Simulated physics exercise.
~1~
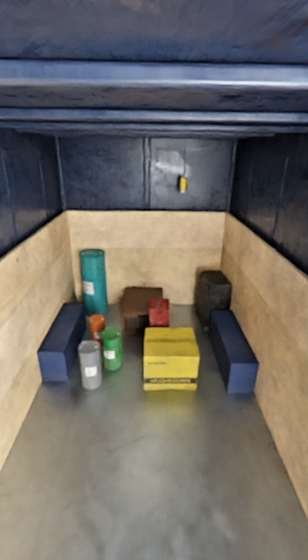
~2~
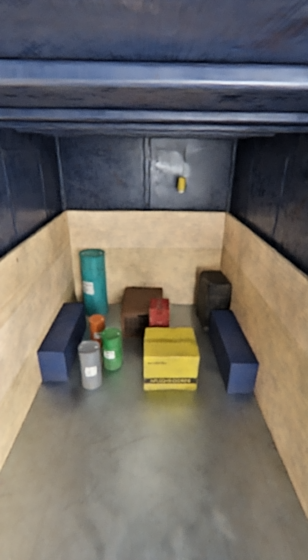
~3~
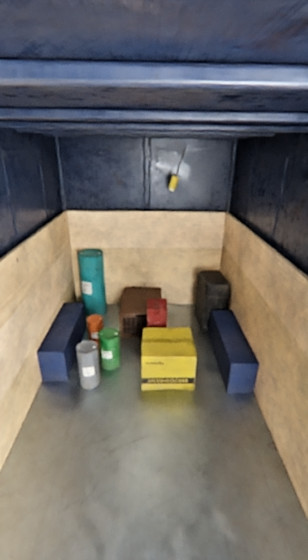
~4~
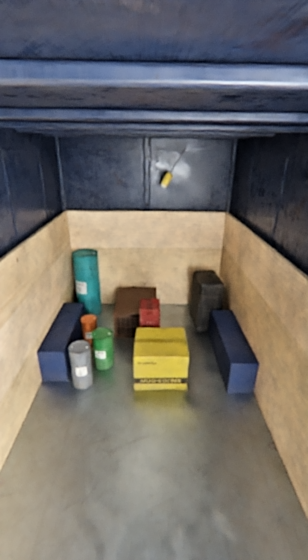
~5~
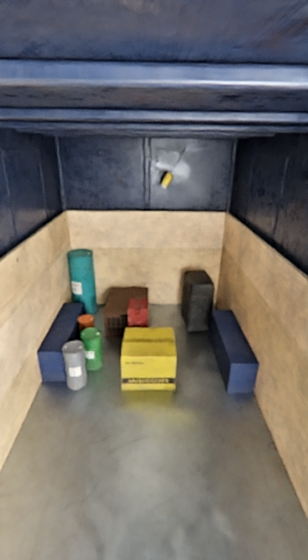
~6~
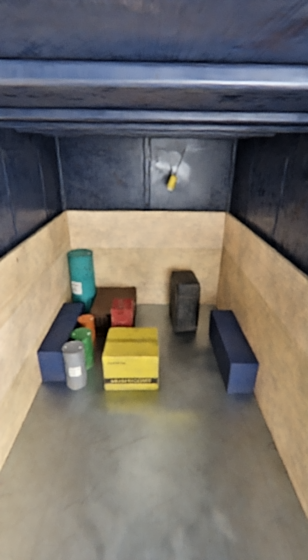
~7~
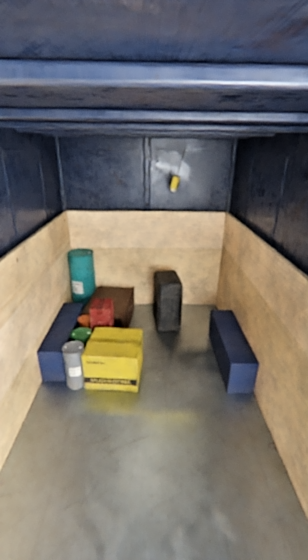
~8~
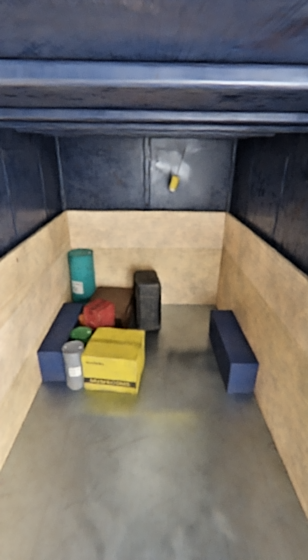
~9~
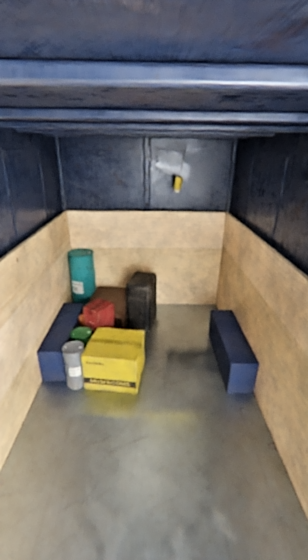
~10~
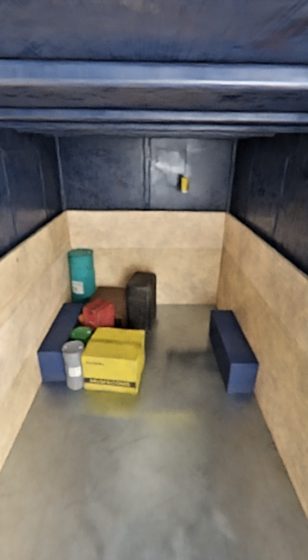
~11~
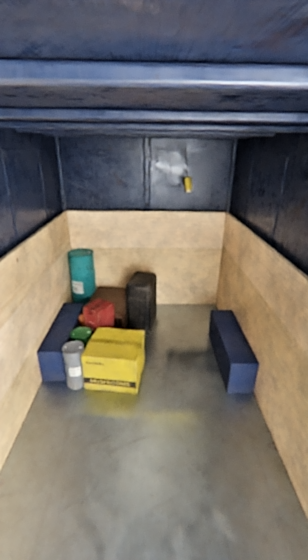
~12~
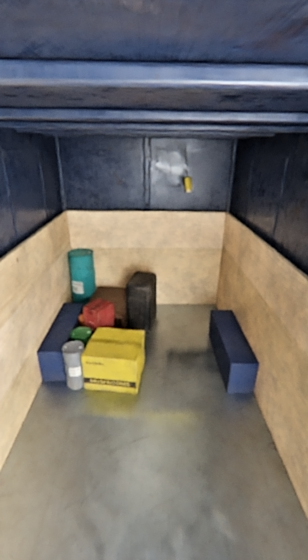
The clip opens on the inside of a van's load bay, where a turquoise drum, small canisters, boxes, a brown chest and a black case stand loose between two blue wheel boxes. At first the load barely moves, while a small yellow object on the far wall swings slightly. Then the yellow box, red box, chest, black case and green canister slide left together. The boxes and canisters bunch up by the left wheel box, and the black case keeps sliding until it reaches the chest. Everything then rests, still upright, clustered on the left.
